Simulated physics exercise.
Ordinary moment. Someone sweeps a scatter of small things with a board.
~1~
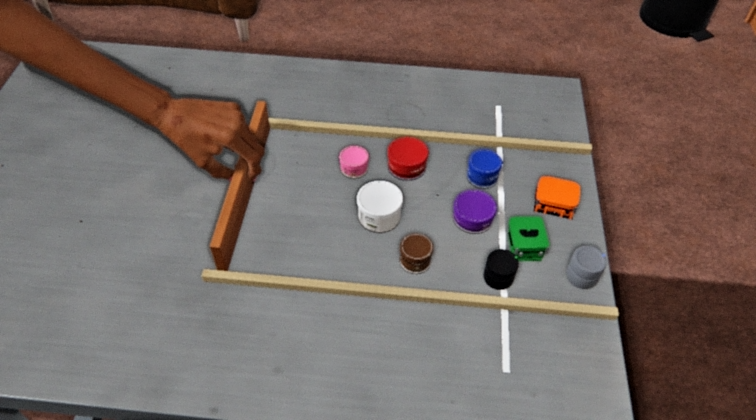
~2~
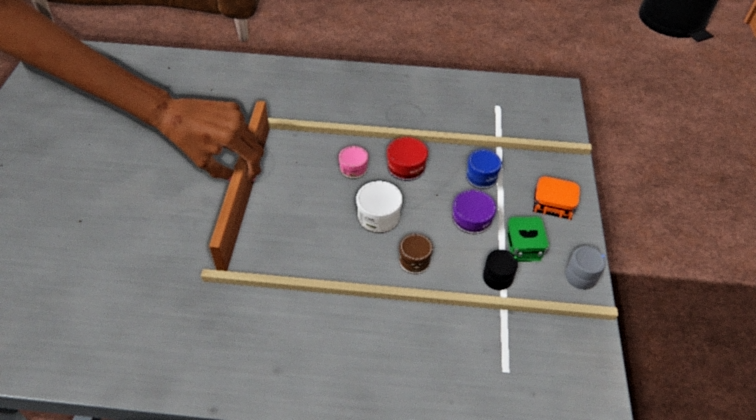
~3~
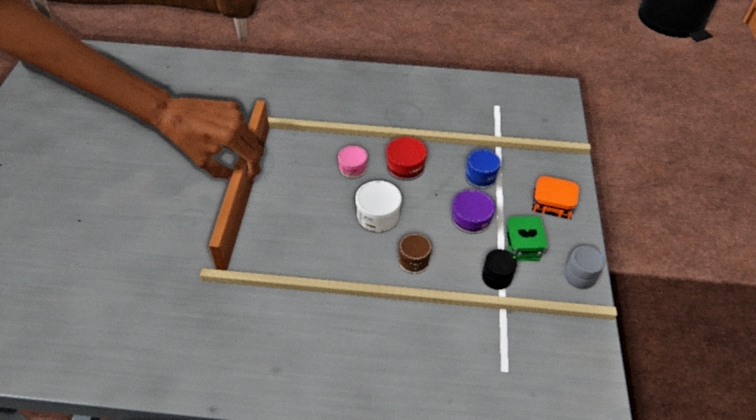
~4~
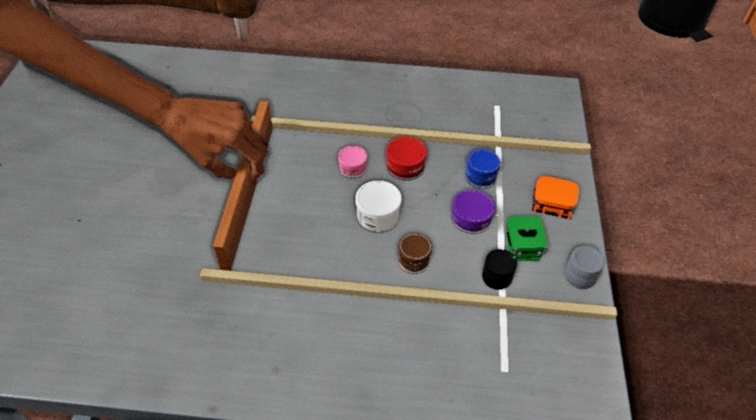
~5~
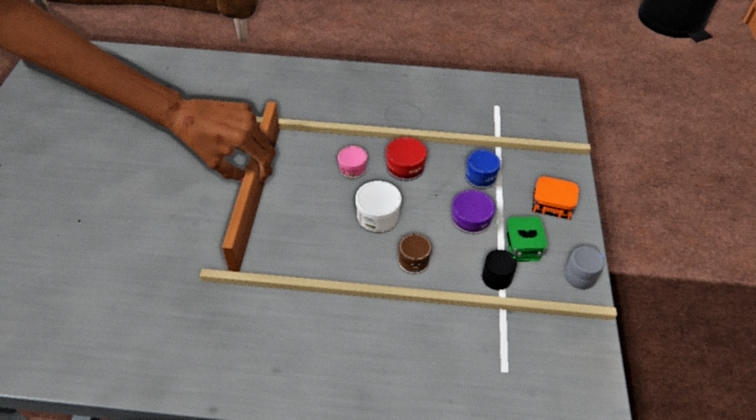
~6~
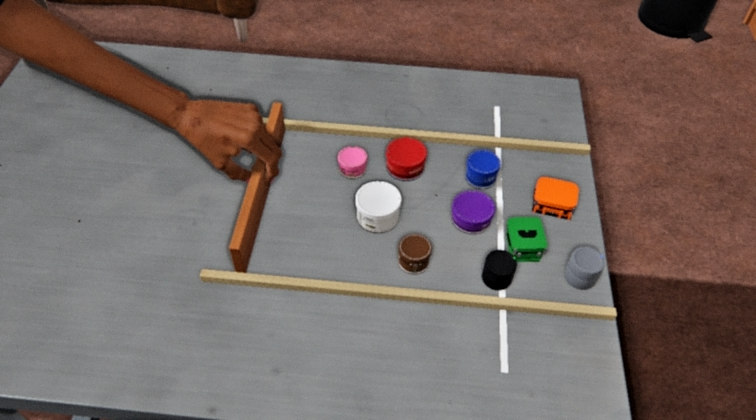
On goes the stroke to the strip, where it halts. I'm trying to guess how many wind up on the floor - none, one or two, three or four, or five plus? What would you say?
I would say none.
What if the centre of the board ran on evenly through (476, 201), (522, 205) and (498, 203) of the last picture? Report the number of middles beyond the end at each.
First 0, next 1, last 0.
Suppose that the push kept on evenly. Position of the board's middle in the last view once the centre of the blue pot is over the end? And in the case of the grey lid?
I'd say about (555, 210) for the first one and about (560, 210) for the second.
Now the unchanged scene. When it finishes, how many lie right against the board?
At rest, 4 are in contact.
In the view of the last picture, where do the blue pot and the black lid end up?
In the last picture the blue pot sits around (545, 178) and the black lid around (540, 284).
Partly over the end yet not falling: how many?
The total here is 1.
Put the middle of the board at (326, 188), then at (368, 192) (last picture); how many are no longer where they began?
Counting first: 0, next 3.
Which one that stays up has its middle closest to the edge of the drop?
The orange case.
Early on, none off yet; grey lid at rest near (584, 268); orange case at rest near (555, 198); green case at rest near (525, 240).
Finally, the number that fall off is zero.
